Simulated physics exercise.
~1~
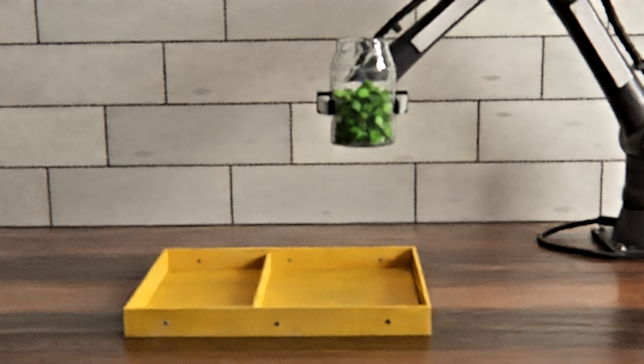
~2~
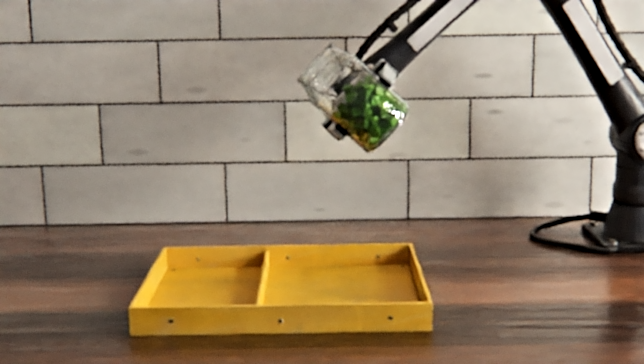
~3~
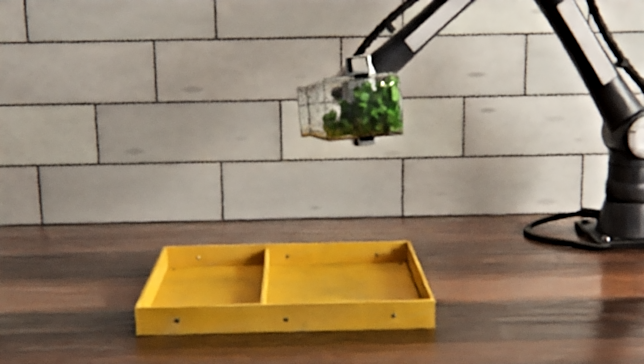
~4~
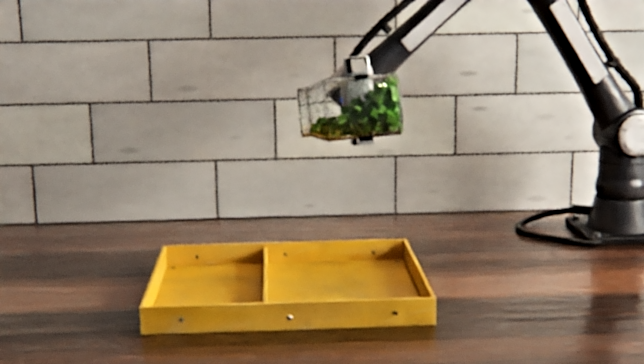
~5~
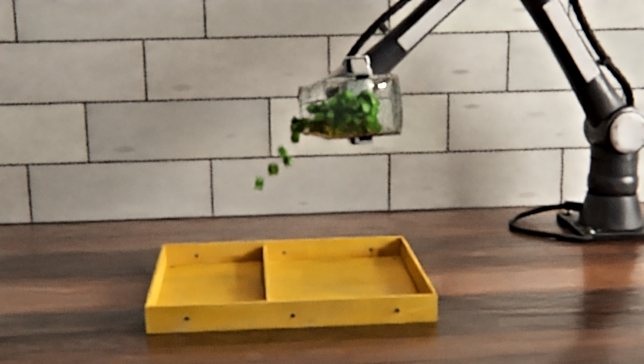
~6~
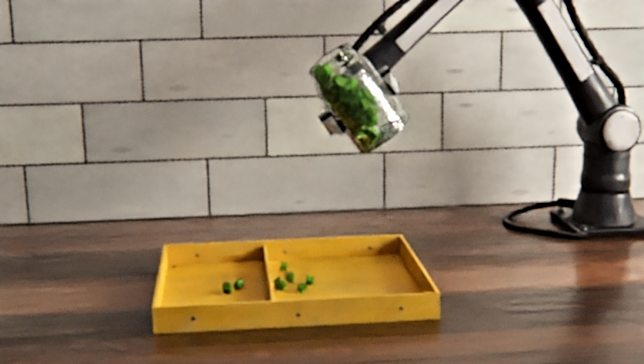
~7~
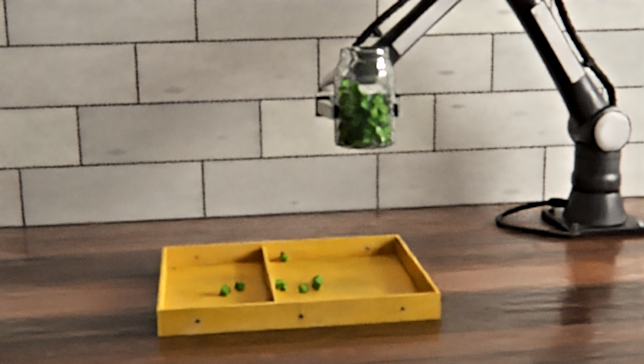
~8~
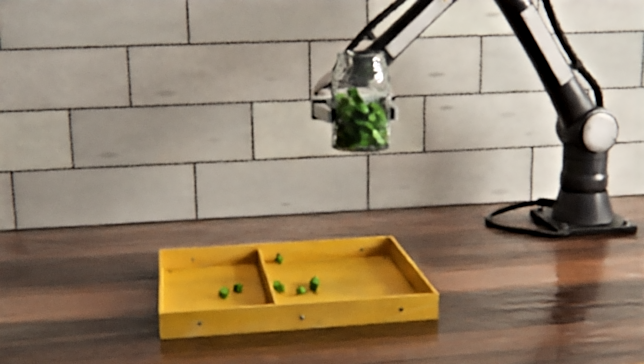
On a dark wooden tabletop before a pale brick-patterned wall, seen from the front and slightly above, a black robot arm at the right holds a clear jar partly filled with green vegetable dice. Below it sits a shallow yellow tray divided by a cross wall. The arm tips the jar to the left until it lies on its side, and the dice slide toward the mouth. A few tumble out and land on both sides of the divider. The arm then turns the jar upright again, with most of the dice still inside and a handful scattered in the tray.
